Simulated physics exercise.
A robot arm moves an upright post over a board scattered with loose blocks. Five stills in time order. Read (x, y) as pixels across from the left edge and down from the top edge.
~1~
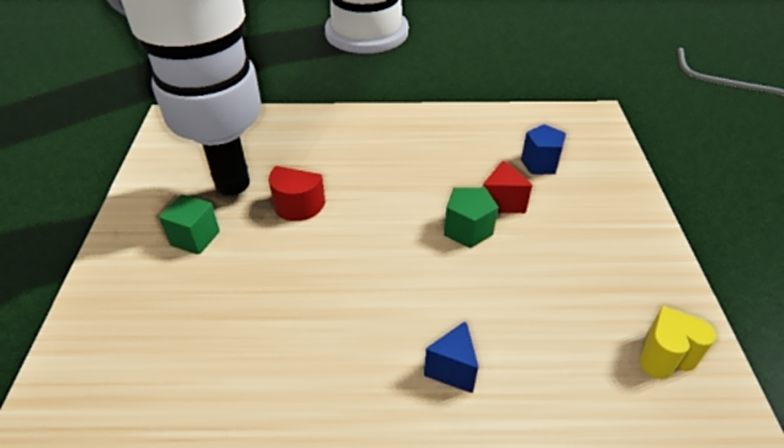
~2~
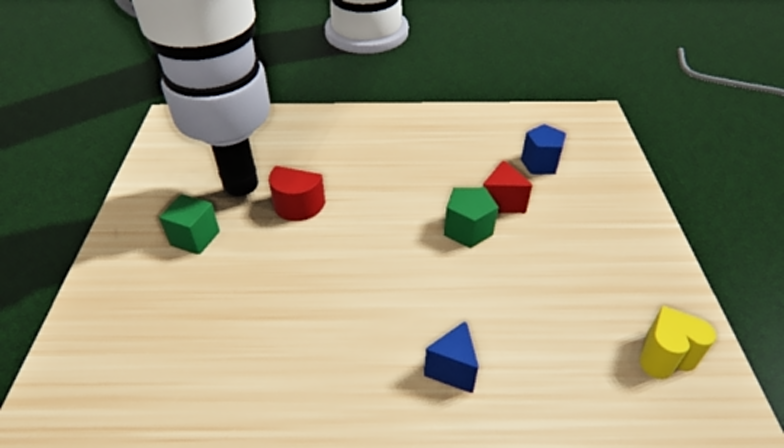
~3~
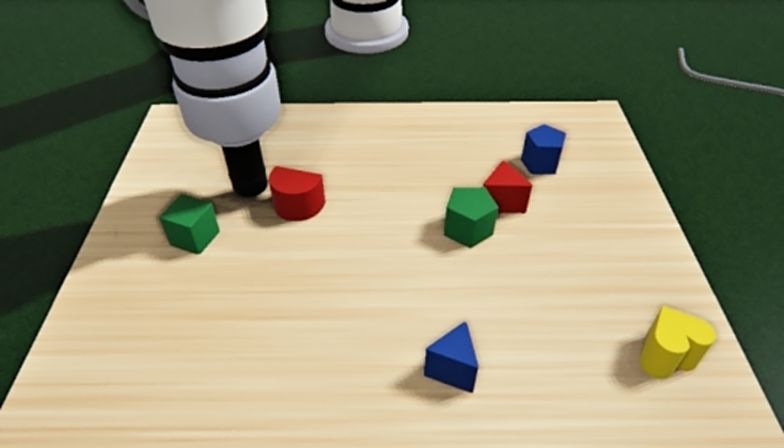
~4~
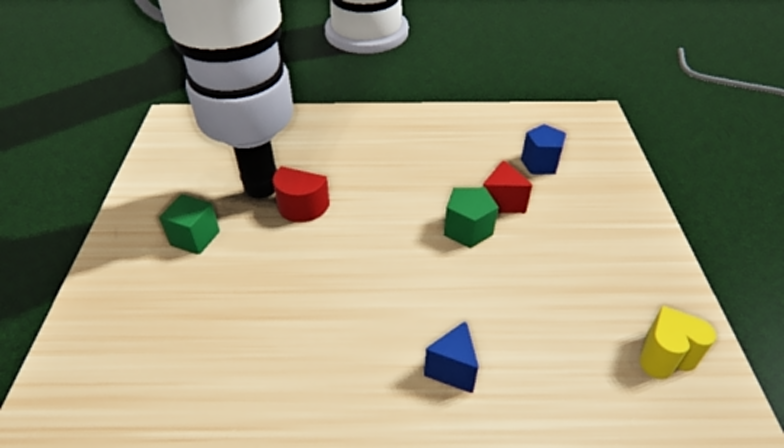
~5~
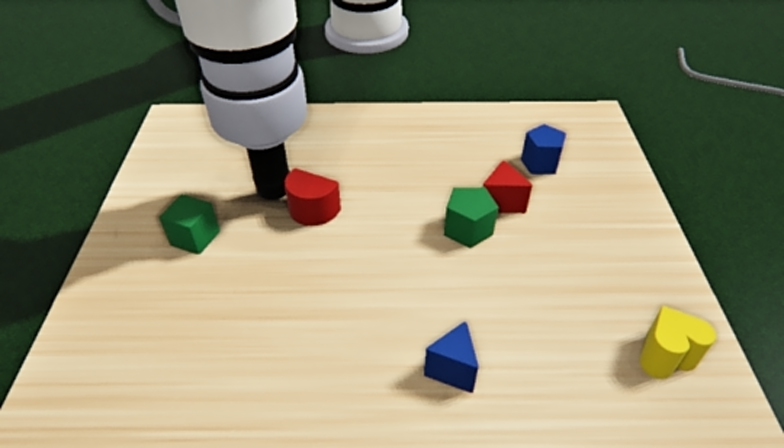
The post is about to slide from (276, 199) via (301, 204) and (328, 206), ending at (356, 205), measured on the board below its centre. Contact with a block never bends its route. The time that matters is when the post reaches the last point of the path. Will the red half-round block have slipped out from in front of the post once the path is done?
My answer is yes.
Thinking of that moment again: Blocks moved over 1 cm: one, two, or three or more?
One block moves.
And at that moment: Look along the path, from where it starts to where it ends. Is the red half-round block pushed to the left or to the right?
The answer is right: Facing from the path's start to its end, that's where the red half-round block shifts.
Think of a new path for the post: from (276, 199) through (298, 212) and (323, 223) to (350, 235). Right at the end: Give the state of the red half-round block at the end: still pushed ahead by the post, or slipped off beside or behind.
It is still in front.
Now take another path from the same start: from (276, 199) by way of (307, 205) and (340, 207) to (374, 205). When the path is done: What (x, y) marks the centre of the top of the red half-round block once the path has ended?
I expect it at (380, 206).
What follows on the original path. Halfway along, post at (314, 196); red half-round block at (345, 196), turned 20° clockwise.
At the end, post at (355, 195); green square piece still; red half-round block at (370, 203), turned 70° clockwise.
